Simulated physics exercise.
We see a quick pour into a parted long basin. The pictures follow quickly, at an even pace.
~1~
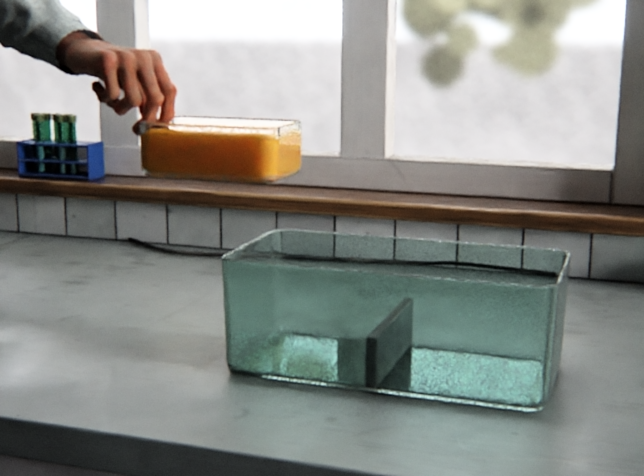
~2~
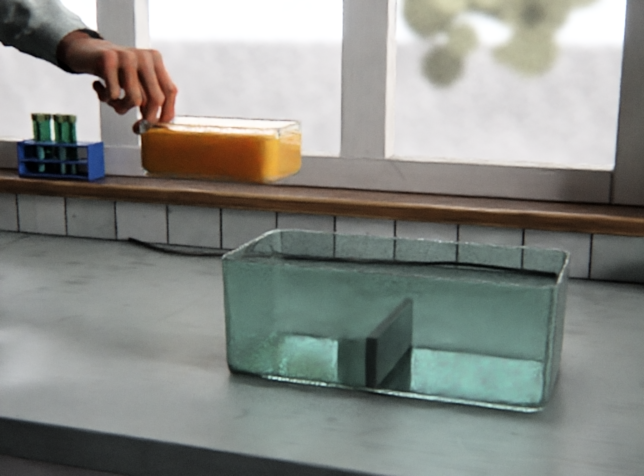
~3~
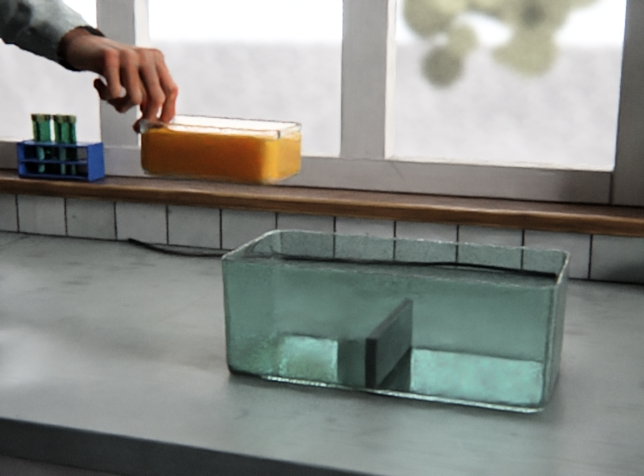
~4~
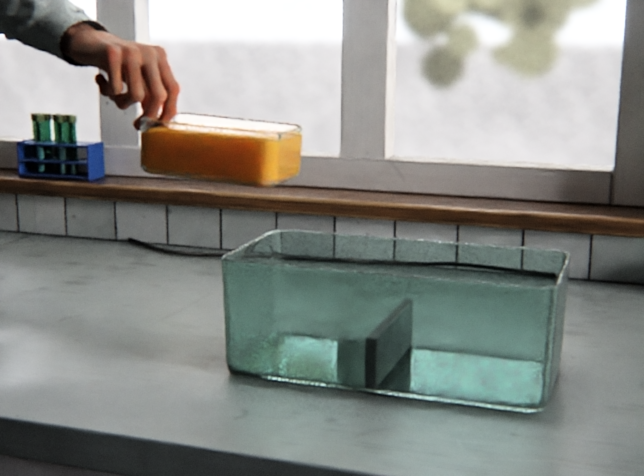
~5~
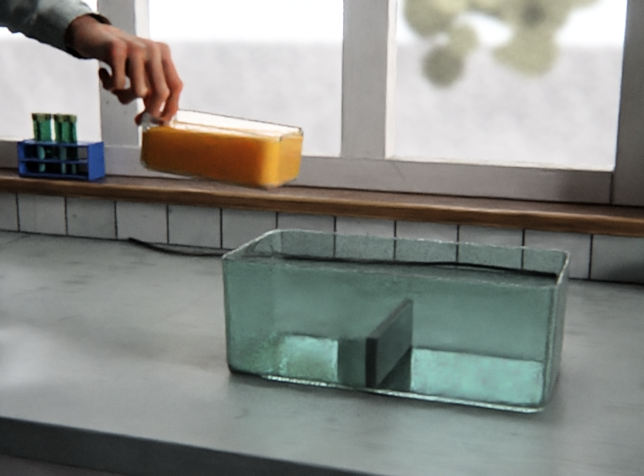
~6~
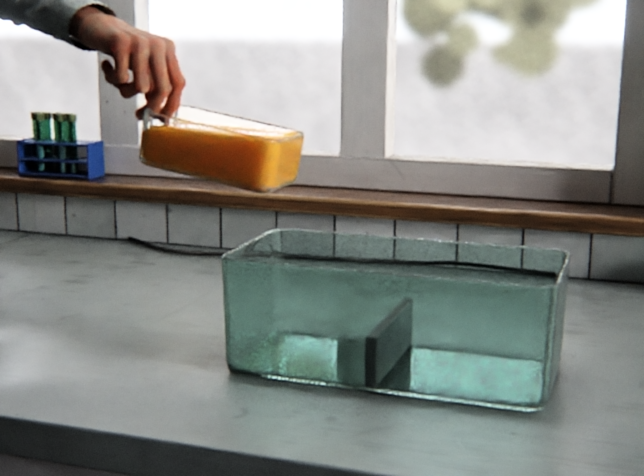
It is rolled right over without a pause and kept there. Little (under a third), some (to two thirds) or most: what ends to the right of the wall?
The share right of the wall is not even a third.
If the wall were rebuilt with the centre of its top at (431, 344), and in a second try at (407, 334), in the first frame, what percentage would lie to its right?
The first gives 15 %, the second 5 %.
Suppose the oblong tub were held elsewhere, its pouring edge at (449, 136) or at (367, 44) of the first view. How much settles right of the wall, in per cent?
About 95 and 75 per cent.
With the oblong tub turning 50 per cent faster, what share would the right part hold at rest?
Roughly 5 in a hundred.
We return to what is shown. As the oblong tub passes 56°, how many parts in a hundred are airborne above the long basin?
Some 30 per cent.
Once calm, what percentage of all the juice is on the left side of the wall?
Near 95 %.
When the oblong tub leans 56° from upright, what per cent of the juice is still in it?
About 40 per cent.
A moment on, the oblong tub is tipped part way and 39 per cent is still to pour, 28 is left of the wall and 0 right of it.
Next, the oblong tub is tipped on its side and 10 per cent is still to pour, 86 is left of the wall and 1 right of it.
Then the oblong tub is tipped on its side and 2 per cent is still to pour, 96 is left of the wall and 1 right of it.
Later the oblong tub is tipped on its side and 1 per cent is still to pour, 96 is left of the wall and 1 right of it.
In the end 96 per cent lies left of the wall, 1 right of it and 3 outside.
